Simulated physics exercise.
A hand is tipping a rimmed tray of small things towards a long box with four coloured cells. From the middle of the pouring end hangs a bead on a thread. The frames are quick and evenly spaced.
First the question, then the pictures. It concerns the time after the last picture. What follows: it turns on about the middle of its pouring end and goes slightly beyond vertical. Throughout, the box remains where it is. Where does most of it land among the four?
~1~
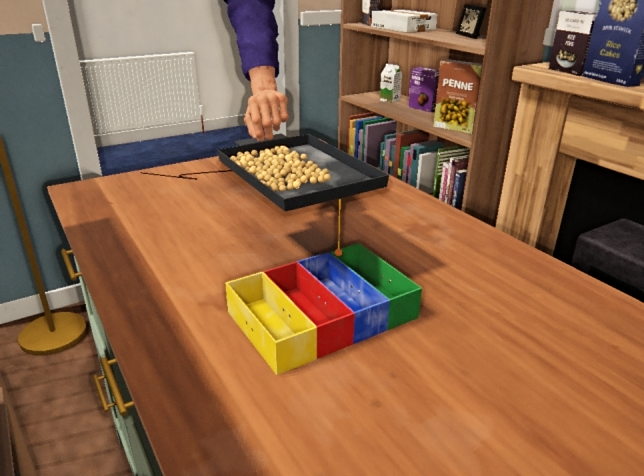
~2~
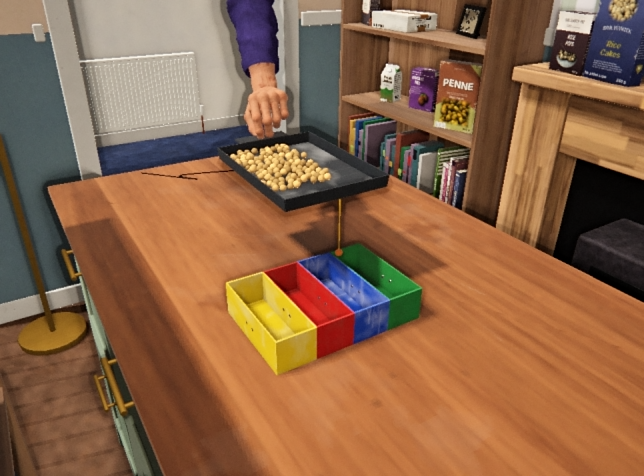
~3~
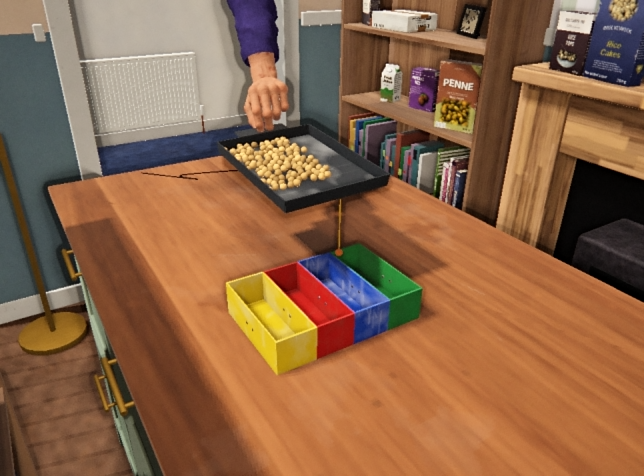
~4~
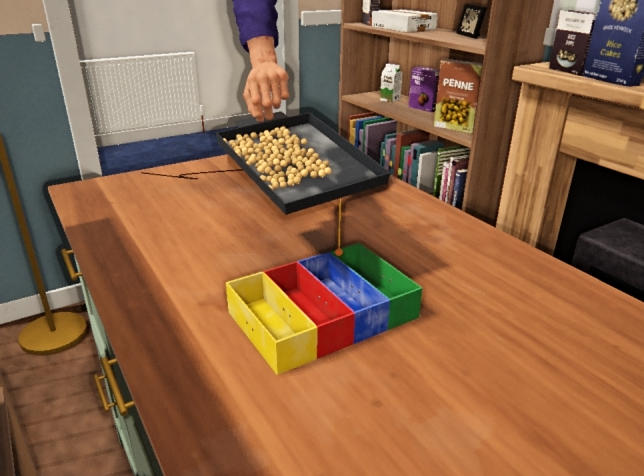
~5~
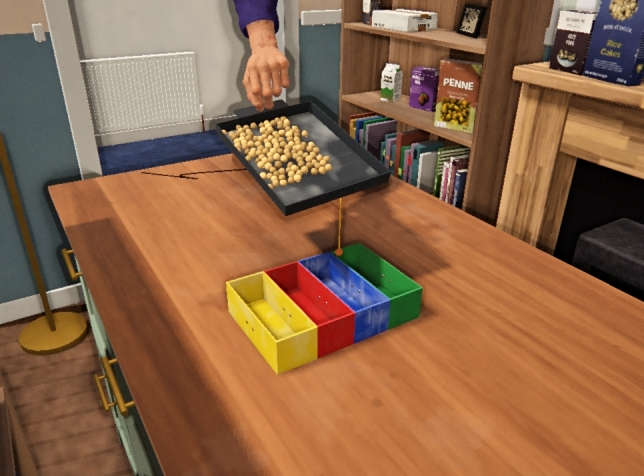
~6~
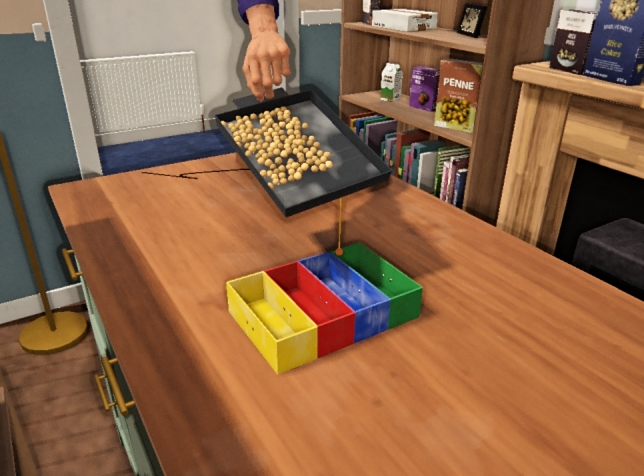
Most of it lands in the red cell.
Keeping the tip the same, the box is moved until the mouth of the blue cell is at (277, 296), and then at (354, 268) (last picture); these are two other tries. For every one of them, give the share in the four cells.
Result, in turn: 80 %, 90 %.
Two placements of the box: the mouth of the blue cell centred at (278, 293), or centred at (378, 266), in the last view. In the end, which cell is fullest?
The first placement favours the green cell, while the second favours the cell in yellow.
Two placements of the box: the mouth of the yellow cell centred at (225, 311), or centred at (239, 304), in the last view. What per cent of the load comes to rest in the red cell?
Around 20 and then 30 per cent.
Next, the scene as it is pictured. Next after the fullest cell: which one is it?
Second place: The blue one.
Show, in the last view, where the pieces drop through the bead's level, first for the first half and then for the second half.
About (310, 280) to begin with, then about (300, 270).
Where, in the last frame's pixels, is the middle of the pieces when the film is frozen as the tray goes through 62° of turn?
Around (299, 176).
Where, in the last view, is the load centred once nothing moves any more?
Around (314, 316).
Just after the last frame, tray tipped steeply; every one on the tray.
A moment on, tray tipped right over; almost all on the tray; just a few in the red cell; just a few in the blue cell; just a few falling or outside the box.
Further on, tray tipped past a quarter turn; roughly half in the red cell; roughly a quarter in the blue cell; roughly a quarter in the yellow cell; just a few in the green cell.
When it is over, tray tipped past a quarter turn; roughly half in the red cell; roughly a quarter in the blue cell; roughly a quarter in the yellow cell; just a few in the green cell.
